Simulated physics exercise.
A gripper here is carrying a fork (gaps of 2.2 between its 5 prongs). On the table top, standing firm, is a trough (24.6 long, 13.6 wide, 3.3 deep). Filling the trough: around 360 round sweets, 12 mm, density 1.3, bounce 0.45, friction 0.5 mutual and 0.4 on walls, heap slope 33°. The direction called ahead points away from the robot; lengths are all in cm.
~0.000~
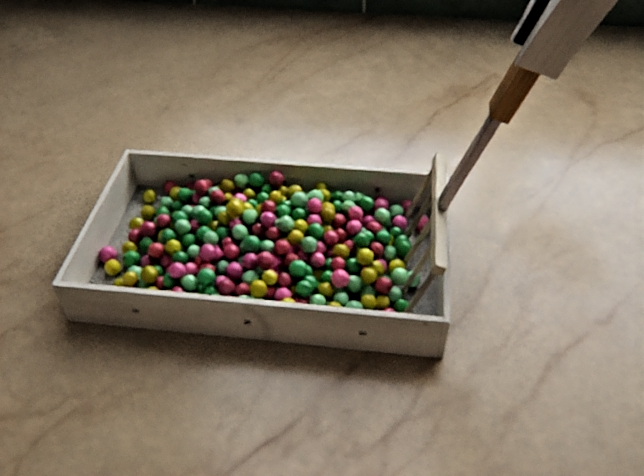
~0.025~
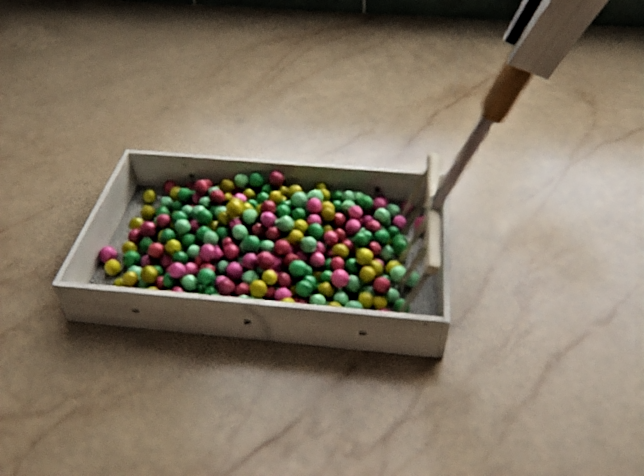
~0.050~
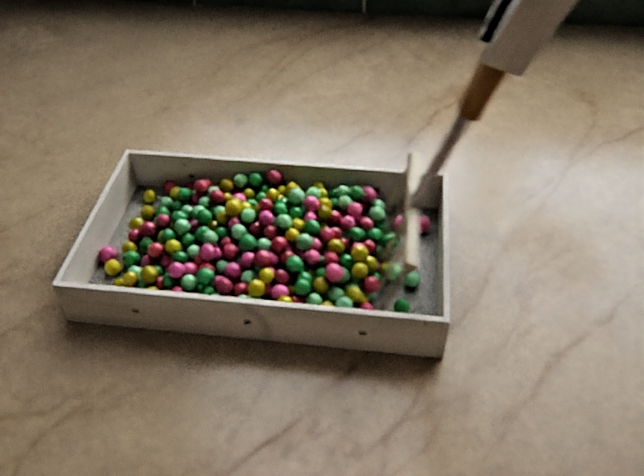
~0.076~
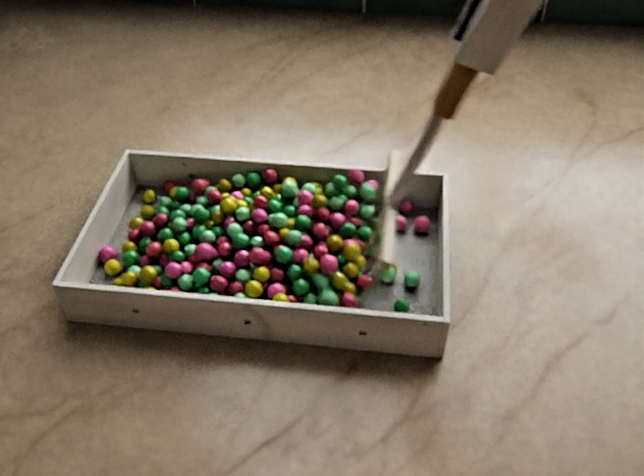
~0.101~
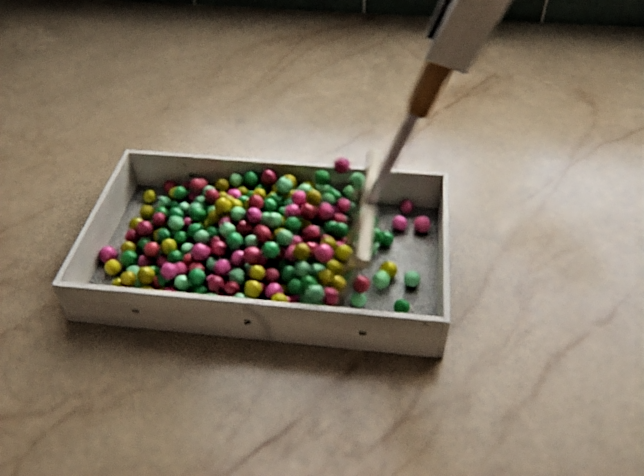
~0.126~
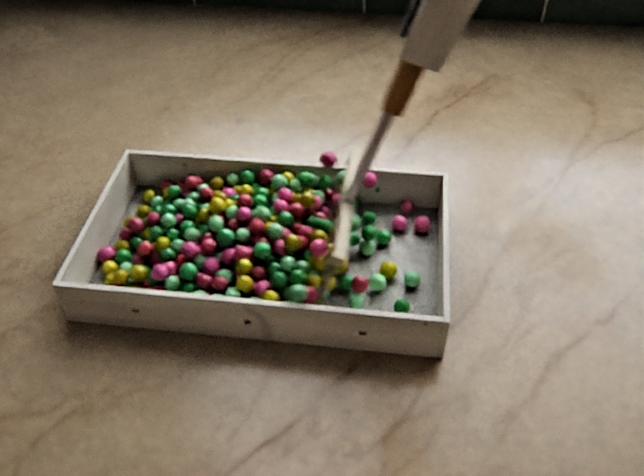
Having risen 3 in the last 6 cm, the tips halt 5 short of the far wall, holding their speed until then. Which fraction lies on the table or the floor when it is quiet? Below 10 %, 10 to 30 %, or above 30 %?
10 to 30 %.
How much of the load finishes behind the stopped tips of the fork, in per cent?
Roughly 45 %.
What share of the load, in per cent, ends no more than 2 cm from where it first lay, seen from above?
Roughly 15 per cent.
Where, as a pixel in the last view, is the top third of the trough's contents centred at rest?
(136, 224).
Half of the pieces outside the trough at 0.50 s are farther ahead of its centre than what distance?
It's some 18 centimetres.
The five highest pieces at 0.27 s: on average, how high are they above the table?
They are about 9 cm above the table.
After 0.20 s, sloping 72°, highest piece 5 above the table; 363 in the trough, 1 in flight or on the tool.
After 0.27 s, sloping 72°, highest piece 10 above the table; 358 in the trough, 1 on the table or floor, 5 in flight or on the tool.
After 0.50 s, sloping 72°, highest piece 6 above the table; 305 in the trough, 55 on the table or floor, 4 in flight or on the tool.
After 1.20 s, sloping 72°, highest piece 4 above the table; 304 in the trough, 60 on the table or floor.
In the end, 304 in the trough, 60 on the table or floor. That is 16 % on the table or floor.
